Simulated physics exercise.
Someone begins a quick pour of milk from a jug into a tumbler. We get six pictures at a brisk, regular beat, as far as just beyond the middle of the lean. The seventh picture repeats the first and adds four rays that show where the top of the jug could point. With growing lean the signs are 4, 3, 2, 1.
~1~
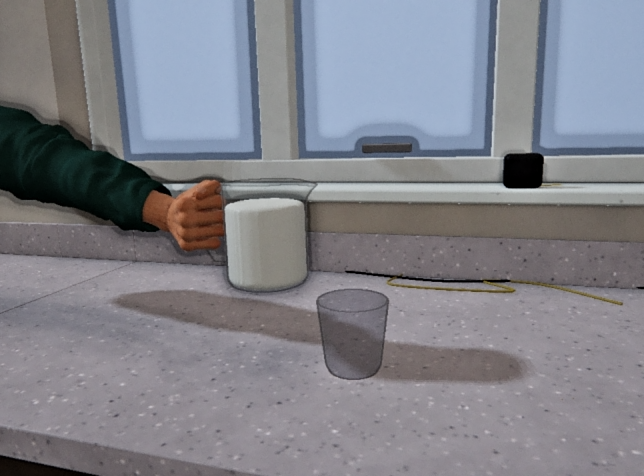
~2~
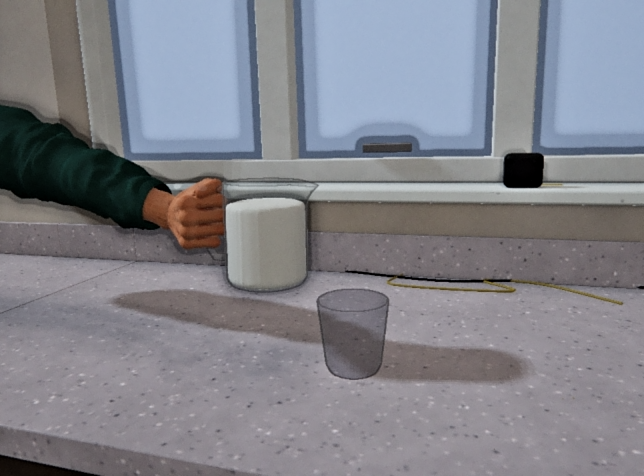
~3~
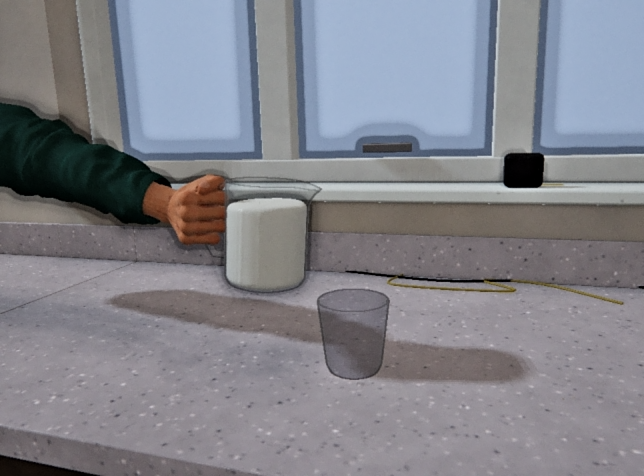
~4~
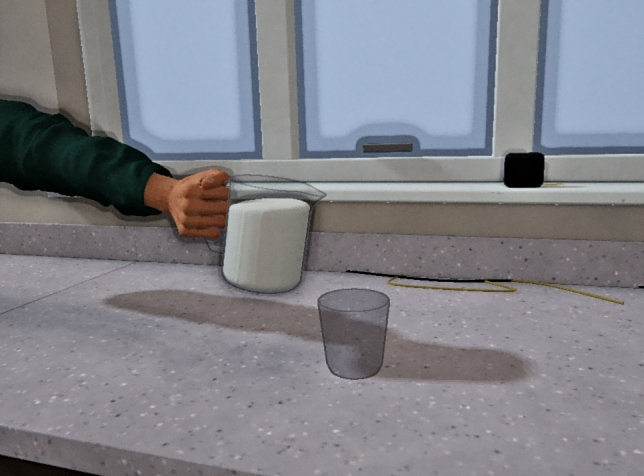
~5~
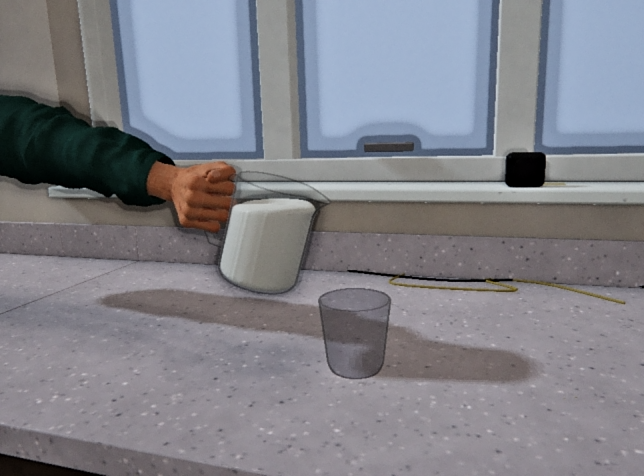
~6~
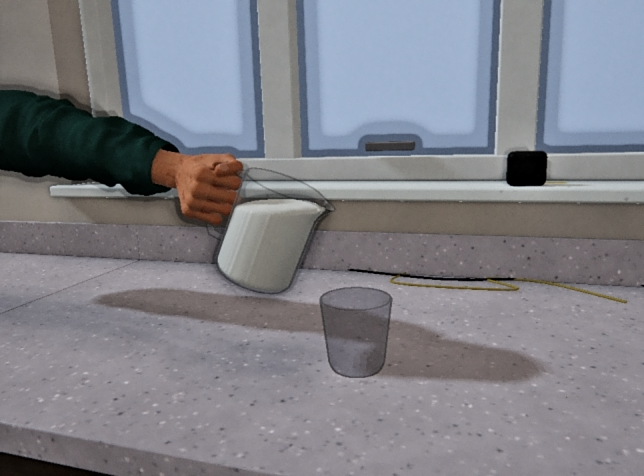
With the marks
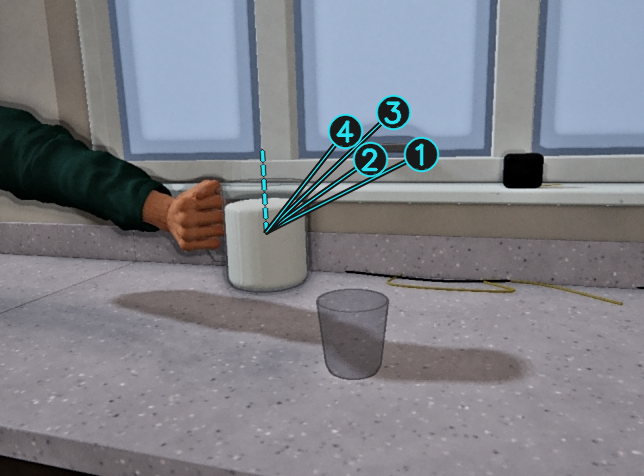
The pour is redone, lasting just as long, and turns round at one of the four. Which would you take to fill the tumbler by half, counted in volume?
The answer is line 2.
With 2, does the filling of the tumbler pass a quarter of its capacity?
Yes, it does.
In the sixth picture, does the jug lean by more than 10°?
Yes.
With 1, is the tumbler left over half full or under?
Over half.
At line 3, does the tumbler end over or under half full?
Under half.
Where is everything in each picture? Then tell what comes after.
In the first picture, upright, lip at (315, 185); rim of the tumbler round (352, 299); nothing has left yet.
In the second picture, upright, lip at (317, 186); nothing has left yet.
In the third picture, tipped about 5°, lip at (320, 189); nothing has left yet.
In the fourth picture, tipped about 10°, lip at (324, 195); nothing has left yet.
In the fifth picture, tipped about 17°, lip at (329, 202); nothing has left yet.
In the sixth picture, tipped about 24°, lip at (334, 210); nothing has left yet.
On the marked copy, 1 at (405, 161); 2 at (356, 168); 3 at (380, 123); 4 at (335, 144).
With 1, the tumbler ends with about 66 % of what it can hold; 6 % of the milk is spilt.
With 2, the tumbler ends with about 52 % of what it can hold.
With 3, the tumbler ends with about 34 % of what it can hold.
With 4, the tumbler ends with about 20 % of what it can hold.
